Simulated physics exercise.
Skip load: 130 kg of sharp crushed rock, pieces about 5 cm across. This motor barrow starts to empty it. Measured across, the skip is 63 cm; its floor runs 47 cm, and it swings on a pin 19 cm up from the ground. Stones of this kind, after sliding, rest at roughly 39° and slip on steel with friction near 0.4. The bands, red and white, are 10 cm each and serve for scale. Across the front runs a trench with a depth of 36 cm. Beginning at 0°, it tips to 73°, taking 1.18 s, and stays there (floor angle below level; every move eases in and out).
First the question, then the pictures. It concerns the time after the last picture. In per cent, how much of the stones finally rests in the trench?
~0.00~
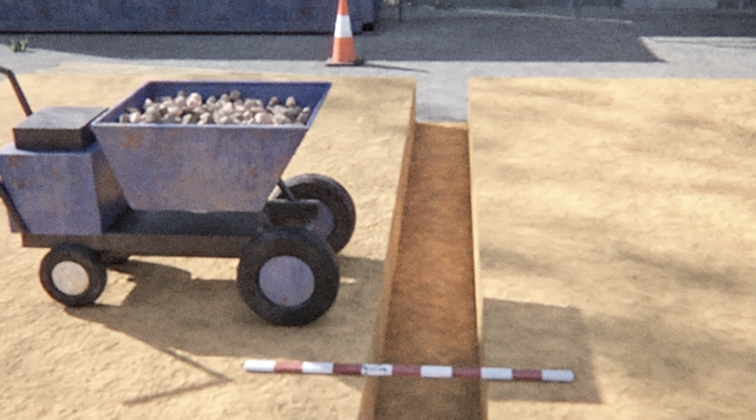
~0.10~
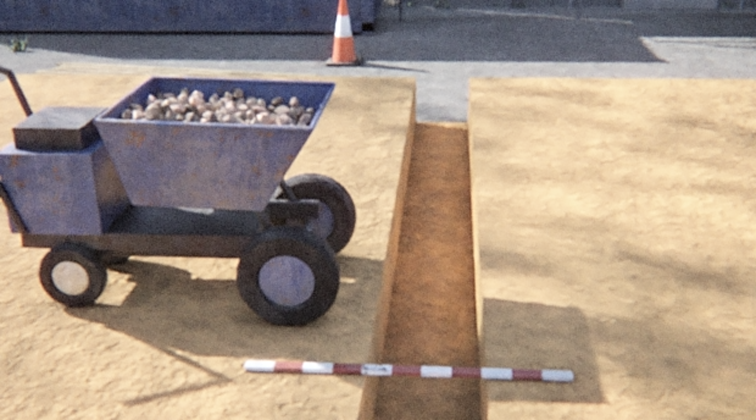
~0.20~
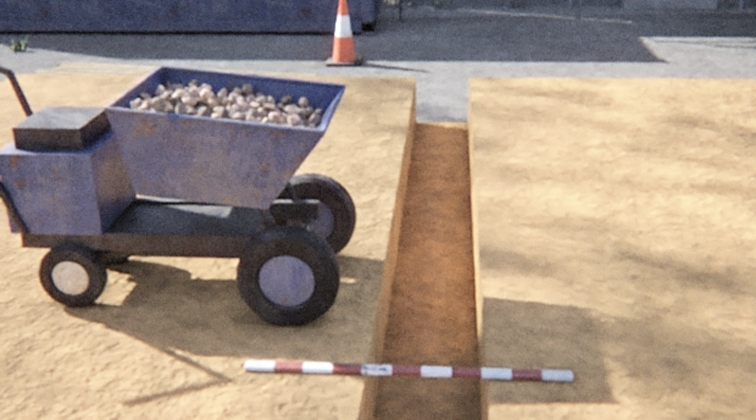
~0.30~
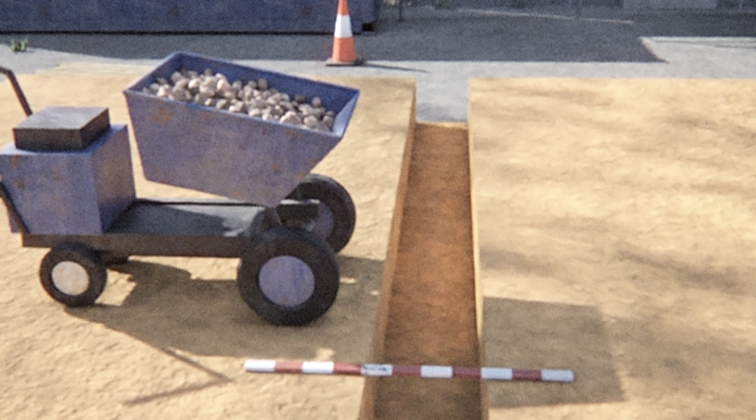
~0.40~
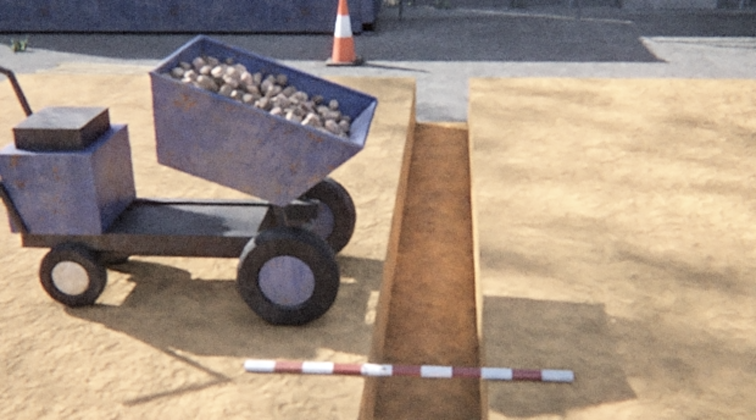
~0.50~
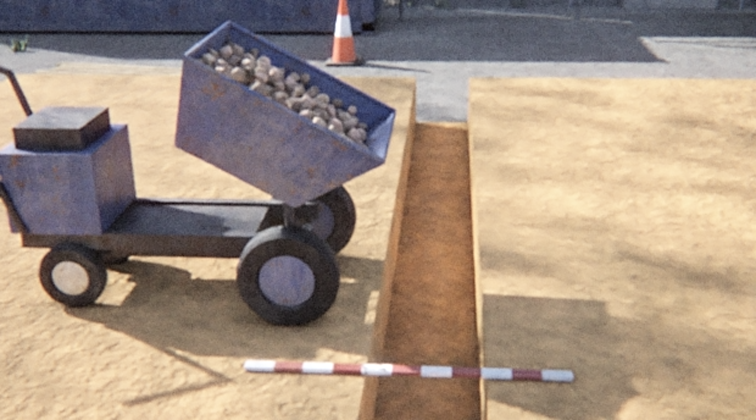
Roughly 37 per cent of them.
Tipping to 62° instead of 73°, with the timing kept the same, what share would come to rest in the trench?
It would come to about 10 percent.
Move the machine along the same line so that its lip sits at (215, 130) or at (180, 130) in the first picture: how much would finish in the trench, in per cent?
From the first place around 70 per cent, from the other around 55.
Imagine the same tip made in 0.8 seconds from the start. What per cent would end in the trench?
In that case, around 30%.
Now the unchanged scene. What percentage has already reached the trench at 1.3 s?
Around 5 per cent of it.
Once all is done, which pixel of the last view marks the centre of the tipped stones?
Resting centre: About (475, 337).
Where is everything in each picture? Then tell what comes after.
In the first frame, lip at (308, 129), floor tilted 0°, highest stones at (193, 107).
In the second frame, the skip is at 1°, its lip at (312, 130); the top of the load is at (185, 103); the stones move at 0.3 m/s on average.
In the third frame, the skip is at 6°, its lip at (324, 133); the top of the load is at (188, 95); the stones move at 0.5 m/s on average.
In the fourth frame, the skip is at 12°, its lip at (341, 139); the top of the load is at (198, 84); the stones move at 0.7 m/s on average.
In the fifth frame, the skip is at 20°, its lip at (362, 148); the top of the load is at (212, 70); the stones move at 0.8 m/s on average.
In the sixth frame, the skip is at 28°, its lip at (384, 162); the top of the load is at (233, 56); the stones move at 0.9 m/s on average.
After 0.9 s the floor is at 61°; 100 % in the skip; the foremost stones are at (433, 197).
After 1.3 s the floor is at 73°; 79 % in the skip, 6 % in the trench, 15 % past the trench; the foremost stones are at (573, 287).
After 1.6 s the floor is at 73°; 54 % in the skip, 13 % in the trench, 33 % past the trench; the foremost stones are at (684, 290).
After 3.6 s the floor is at 73°; 30 % in the skip, 37 % in the trench, 33 % past the trench; the foremost stones are at (715, 300).
